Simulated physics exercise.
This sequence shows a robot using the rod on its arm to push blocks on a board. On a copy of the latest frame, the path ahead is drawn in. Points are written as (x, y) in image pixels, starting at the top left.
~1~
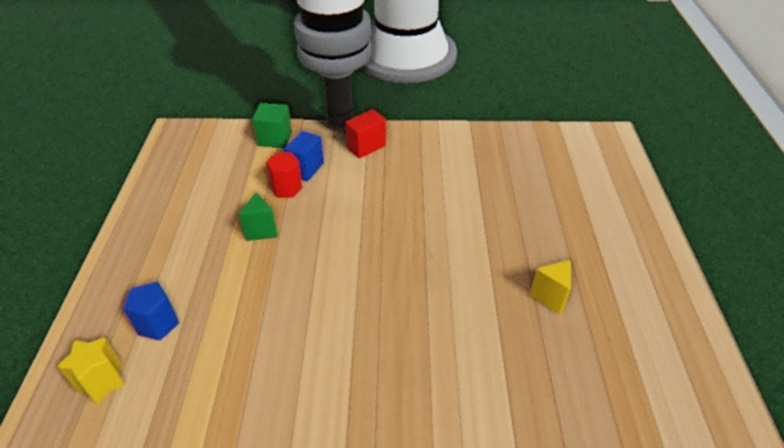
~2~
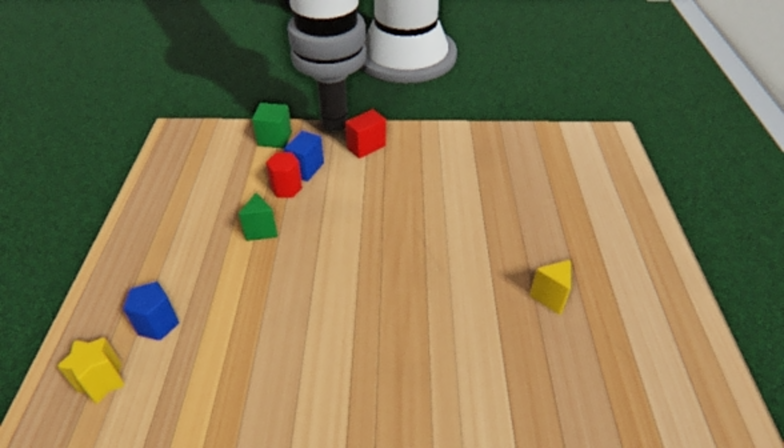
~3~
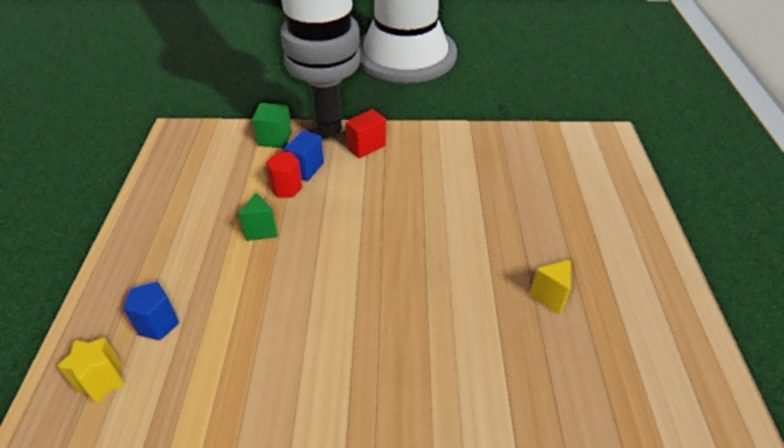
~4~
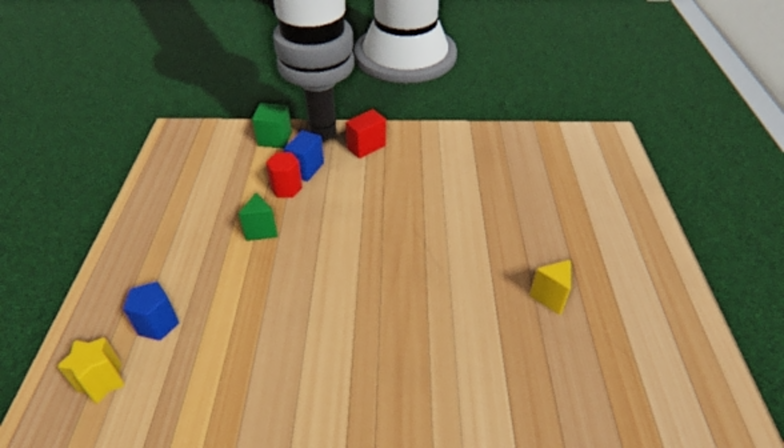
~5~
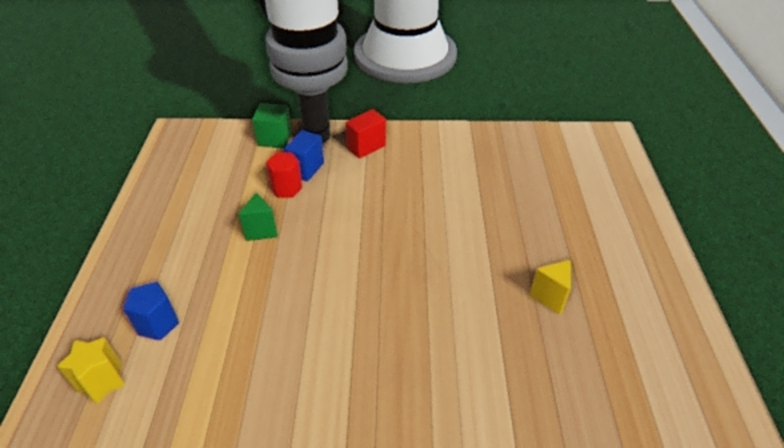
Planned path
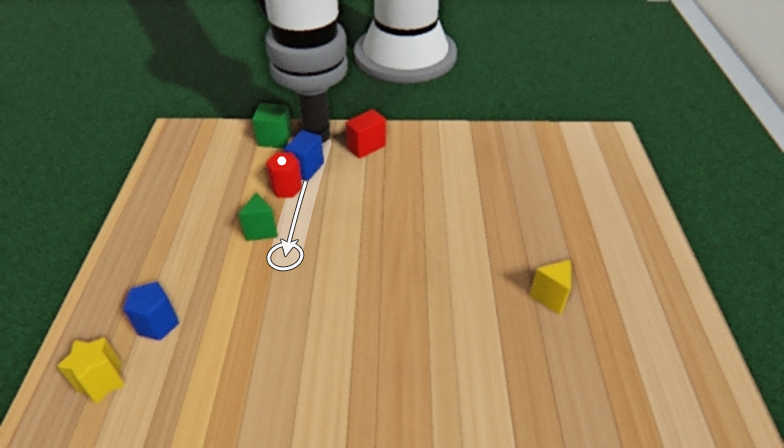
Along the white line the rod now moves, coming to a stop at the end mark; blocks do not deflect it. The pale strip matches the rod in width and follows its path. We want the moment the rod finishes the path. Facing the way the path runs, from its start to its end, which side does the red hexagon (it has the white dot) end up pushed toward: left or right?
Toward the right.
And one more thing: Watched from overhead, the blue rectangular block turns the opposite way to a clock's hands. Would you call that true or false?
The statement is true.
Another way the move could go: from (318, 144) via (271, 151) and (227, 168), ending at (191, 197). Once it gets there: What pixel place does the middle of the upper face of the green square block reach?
If I read the scene right, the answer is (252, 109).
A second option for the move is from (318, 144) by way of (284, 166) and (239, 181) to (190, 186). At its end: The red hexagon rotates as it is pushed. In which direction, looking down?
Seen from above, clockwise.
The drawn path runs in a line from (318, 144) to (285, 256); the dot is on the red hexagon.
The first path, step by step. One third of the way, rod at (306, 171); green triangular block at (253, 206), turned 15° anticlockwise; red hexagon at (263, 185), turned 65° clockwise; blue rectangular block at (296, 171), turned 15° anticlockwise.
Two thirds of the way, rod at (295, 207); green triangular block at (252, 207), turned 20° anticlockwise; red hexagon at (260, 187), turned 85° clockwise; blue rectangular block at (290, 211), turned 30° anticlockwise.
At the end, rod at (284, 249); green triangular block at (250, 208); red hexagon at (259, 187), turned 90° clockwise; blue rectangular block at (282, 257), turned 45° anticlockwise; red rectangular block not moved.
